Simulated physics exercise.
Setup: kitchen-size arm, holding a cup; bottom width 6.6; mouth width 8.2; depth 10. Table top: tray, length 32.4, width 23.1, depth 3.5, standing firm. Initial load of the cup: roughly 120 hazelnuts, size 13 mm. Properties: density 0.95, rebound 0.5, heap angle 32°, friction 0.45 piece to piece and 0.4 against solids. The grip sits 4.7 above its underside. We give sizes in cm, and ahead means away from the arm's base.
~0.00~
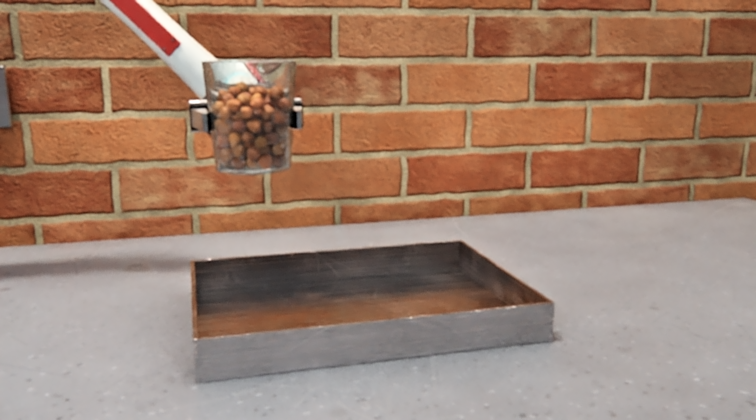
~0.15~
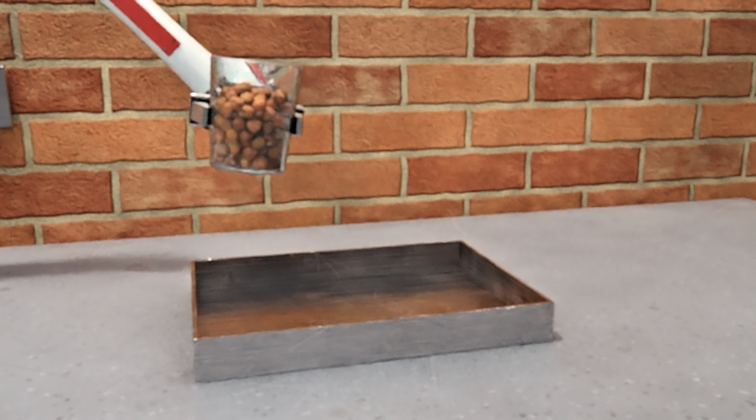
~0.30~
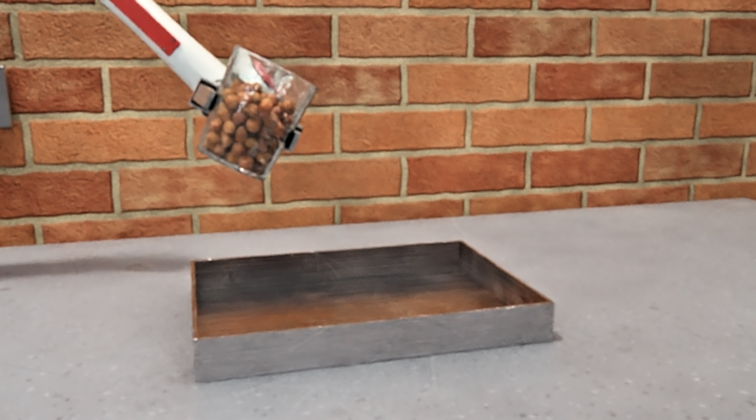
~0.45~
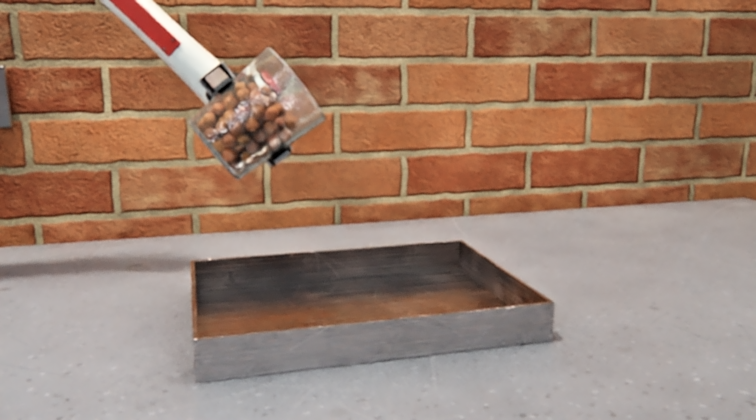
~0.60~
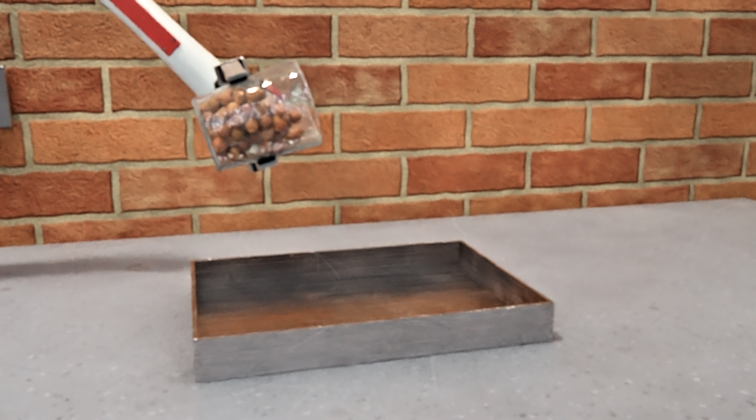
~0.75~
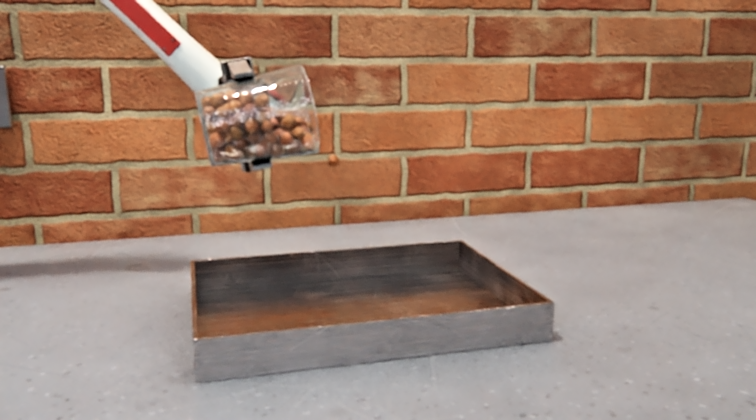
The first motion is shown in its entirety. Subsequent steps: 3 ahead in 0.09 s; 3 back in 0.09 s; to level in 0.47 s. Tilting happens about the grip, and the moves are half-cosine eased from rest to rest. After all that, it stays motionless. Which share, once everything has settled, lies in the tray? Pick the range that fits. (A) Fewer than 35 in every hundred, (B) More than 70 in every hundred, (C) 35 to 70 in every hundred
The answer is C.
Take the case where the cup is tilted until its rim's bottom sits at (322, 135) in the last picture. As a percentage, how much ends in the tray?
That comes to some 20 percent.
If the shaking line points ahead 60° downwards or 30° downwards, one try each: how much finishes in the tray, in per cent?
First try some 10 %, second try some 25 %.
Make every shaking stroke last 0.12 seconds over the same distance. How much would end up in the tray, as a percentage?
Roughly 30 percent would.
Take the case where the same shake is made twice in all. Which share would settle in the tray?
In that case it would be near 55 percent.
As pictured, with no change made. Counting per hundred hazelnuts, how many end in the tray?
Estimate: Roughly 45 %.
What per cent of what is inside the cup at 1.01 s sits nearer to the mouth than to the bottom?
Around 65 per cent of it.
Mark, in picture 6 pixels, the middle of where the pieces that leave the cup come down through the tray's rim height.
Estimated centre around (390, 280) in pixels.
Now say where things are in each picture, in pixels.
The first picture shows cup middle at (252, 117), level; upper third of the load around (249, 107), from x 220 to 285, top at y 95; 122 in the cup.
The second picture shows cup middle at (252, 117), tilted 8° forward; upper third of the load around (249, 107), from x 220 to 285, top at y 95.
The third picture shows cup middle at (253, 118), tilted 28° forward; upper third of the load around (248, 108), from x 215 to 285, top at y 90.
The fourth picture shows cup middle at (254, 118), tilted 53° forward; upper third of the load around (248, 106), from x 205 to 290, top at y 90.
The fifth picture shows cup middle at (255, 119), tilted 73° forward; upper third of the load around (239, 108), from x 205 to 295, top at y 95.
The sixth picture shows cup middle at (255, 120), tilted 81° forward; upper third of the load around (235, 111), from x 210 to 335, top at y 100; 121 in the cup, 1 in flight or on a rim.
By 1.01 s, tilted 75° forward, highest piece 21 above the table; 74 in the cup, 9 in the tray, 39 in flight or on a rim.
By 1.27 s, tilted 14° forward, highest piece 25 above the table; 67 in the cup, 54 in the tray, 1 in flight or on a rim.
By 1.60 s, level, highest piece 22 above the table; 67 in the cup, 55 in the tray.
By 2.65 s, level, highest piece 22 above the table; 67 in the cup, 55 in the tray.
Final count, 67 in the cup, 55 in the tray. That is 45 % in the tray.
